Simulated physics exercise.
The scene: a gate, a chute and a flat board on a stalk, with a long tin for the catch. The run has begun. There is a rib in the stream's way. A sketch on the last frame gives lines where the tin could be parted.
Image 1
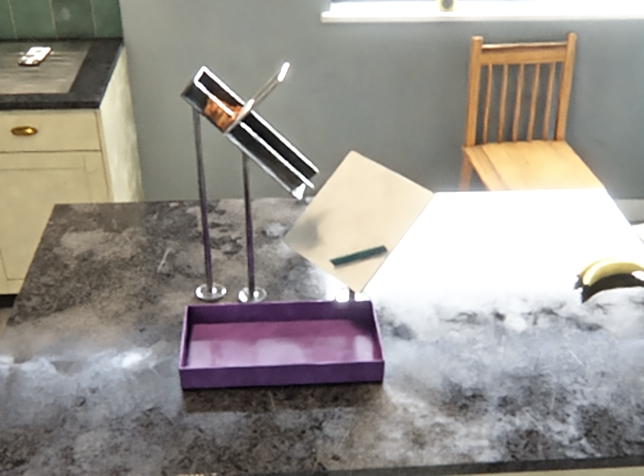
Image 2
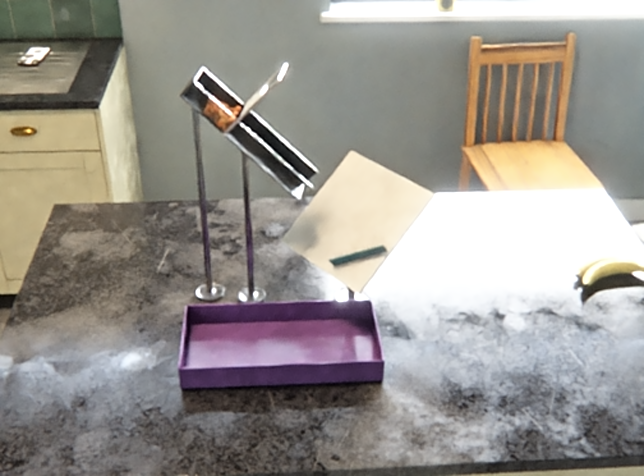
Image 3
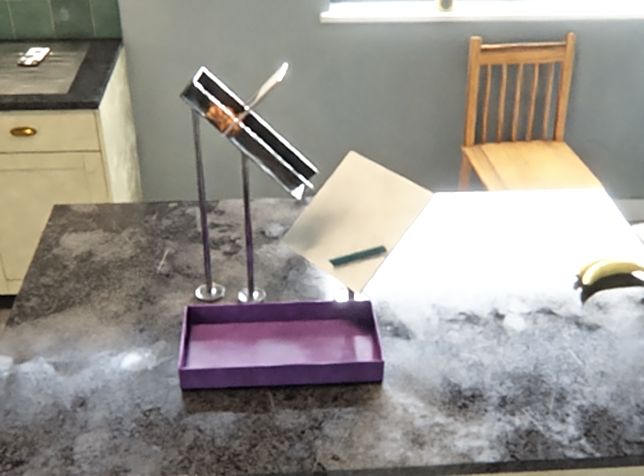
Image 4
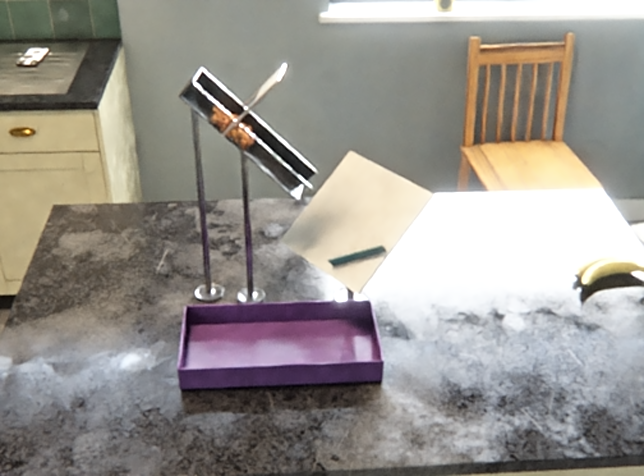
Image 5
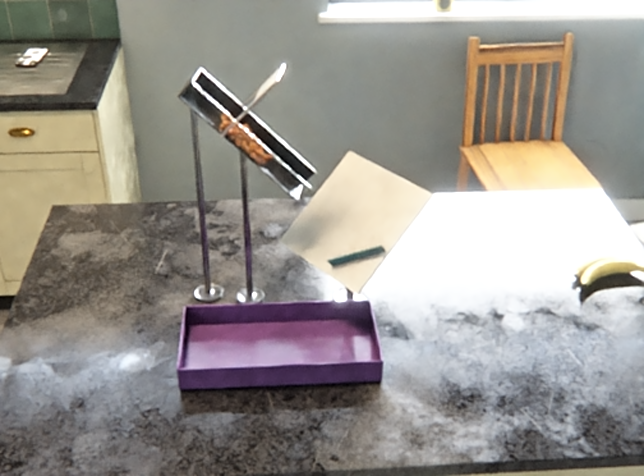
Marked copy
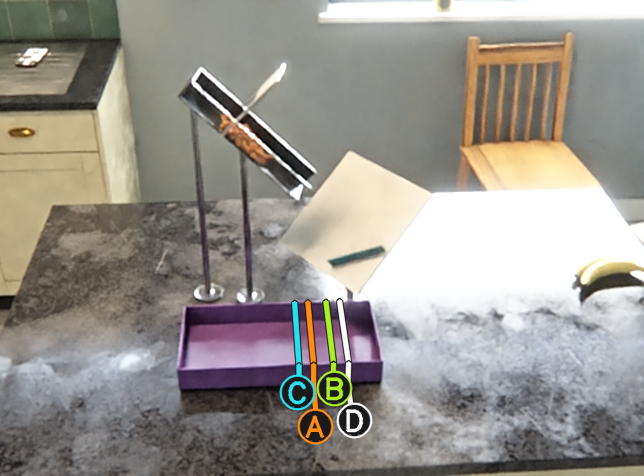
In a kitchen seen from slightly above, a dark mottled stone worktop stands before a grey wall, with a wooden chair behind and bananas at the right. A dark sloping chute on two thin posts stands left of centre, above a tilted pale board with a green strip and a long, empty purple tin. Orange-brown bits slide down the chute, spreading along it, while the camera stays practically still.
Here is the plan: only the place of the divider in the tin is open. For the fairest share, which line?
C beats the others.
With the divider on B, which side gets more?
More lands on the left.
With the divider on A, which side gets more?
Left.
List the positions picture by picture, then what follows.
Load behind the gate (223, 111), bits of cat kibble; lip of the chute (302, 192), sloping fairly steeply, in the first picture.
Middle of the board (355, 218), tilted fairly steeply; middle of its low edge (318, 266); of its high edge (391, 171), in the second picture.
Front corners of the tin (179, 368) and (384, 360), empty; front of the load (238, 129), in the third picture.
Middle of the load (236, 125); its front (251, 140), roughly a quarter of the way to the lip; rib from (382, 245) to (328, 260), in the fourth picture.
Middle of the load (248, 138); its front (270, 157), roughly half of the way to the lip, in the fifth picture.
On the marked copy, line A crosses the front rim at (313, 363); line B crosses the front rim at (333, 363); line C crosses the front rim at (298, 364); line D crosses the front rim at (348, 362).
If A is chosen, of what is caught, the larger part on the left of the divider, about a tenth on the right.
If B is chosen, of what is caught, every piece on the left of the divider, not one piece on the right.
If C is chosen, of what is caught, roughly a third on the left of the divider, roughly two thirds on the right.
If D is chosen, of what is caught, every piece on the left of the divider, not one piece on the right.
